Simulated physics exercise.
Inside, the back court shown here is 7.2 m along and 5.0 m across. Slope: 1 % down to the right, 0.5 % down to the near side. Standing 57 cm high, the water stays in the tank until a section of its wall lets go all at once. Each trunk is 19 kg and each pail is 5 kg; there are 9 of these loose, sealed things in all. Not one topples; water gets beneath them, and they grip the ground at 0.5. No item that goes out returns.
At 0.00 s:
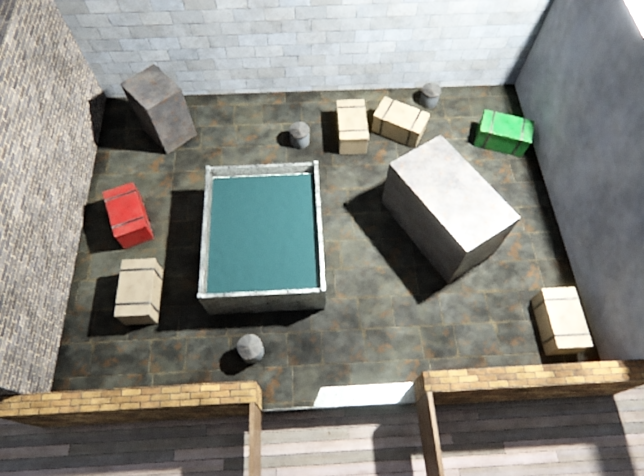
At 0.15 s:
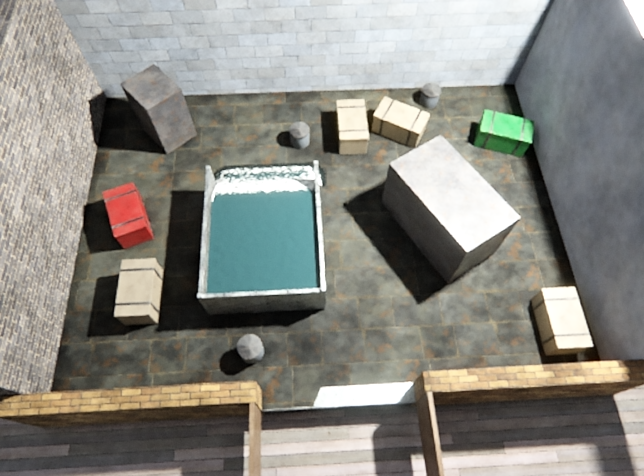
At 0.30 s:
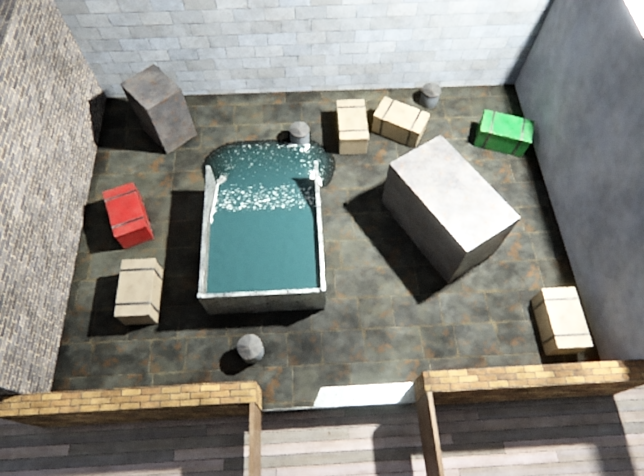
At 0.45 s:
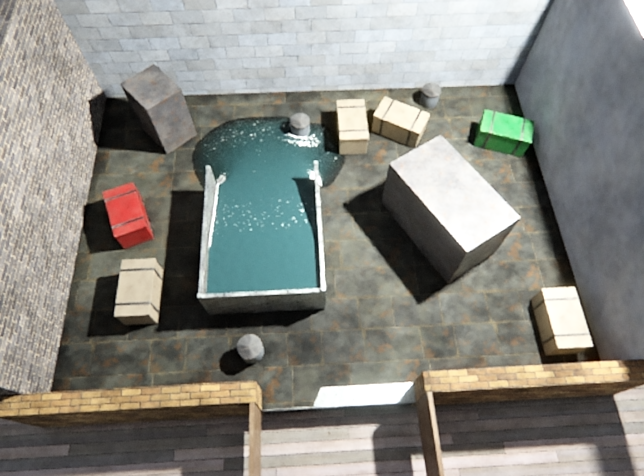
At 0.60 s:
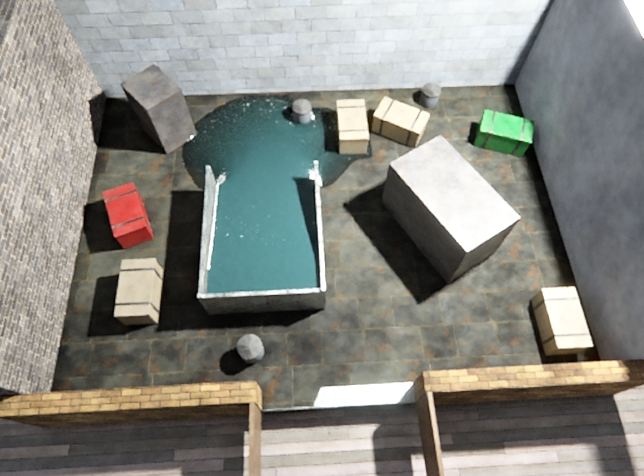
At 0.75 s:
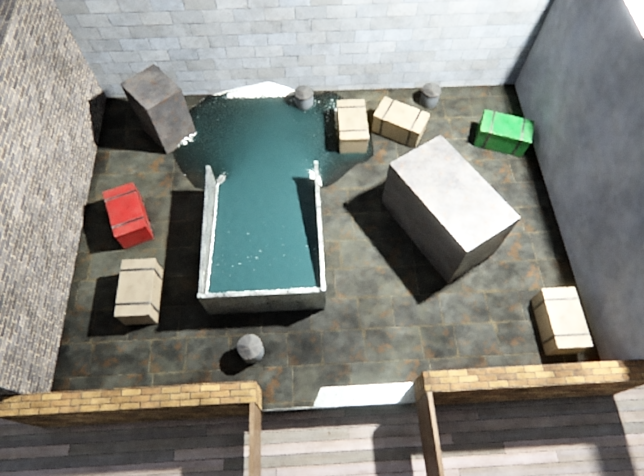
Teal water pouring from the far end of a walled tank, spreading across a stone courtyard floor and nudging a grey pail backward.
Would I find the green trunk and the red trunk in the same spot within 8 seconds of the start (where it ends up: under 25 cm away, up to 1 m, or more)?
Green trunk - a long trip; red trunk - a short hop.
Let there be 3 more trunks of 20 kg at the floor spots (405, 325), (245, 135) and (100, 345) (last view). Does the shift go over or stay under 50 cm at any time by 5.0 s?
First within, then beyond, then within.
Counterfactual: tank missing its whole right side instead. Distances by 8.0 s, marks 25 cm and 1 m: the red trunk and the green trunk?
Then the red trunk stays put, the green trunk gets carried off.
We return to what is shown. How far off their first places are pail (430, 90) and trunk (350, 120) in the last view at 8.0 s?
The first ends 350 cm from its start, the second 100 cm.
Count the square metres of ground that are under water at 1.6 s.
Wet area: Approx. 10.5 m2.
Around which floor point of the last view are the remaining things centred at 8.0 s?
The centre is close to (386, 289).
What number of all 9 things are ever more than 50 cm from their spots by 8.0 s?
The total is 7.
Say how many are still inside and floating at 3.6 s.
It comes to 3 of them.
After 1.6 s the green trunk is near (507, 126), 0.0 m from its start, aground; the red trunk is near (124, 209), 0.0 m from its start, aground; 0 of 9 are out; 1 afloat.
After 3.6 s the green trunk is near (522, 149), 0.5 m from its start, aground; the red trunk is near (127, 221), 0.2 m from its start, aground; 0 of 9 are out; 3 afloat.
After 5.6 s the green trunk is near (554, 269), 2.5 m from its start, afloat; the red trunk is near (124, 232), 0.4 m from its start, afloat; 0 of 9 are out; 5 afloat.
After 8.0 s the green trunk is near (546, 334), 3.4 m from its start, afloat; the red trunk is near (107, 240), 0.5 m from its start, aground; 0 of 9 are out; 3 afloat.
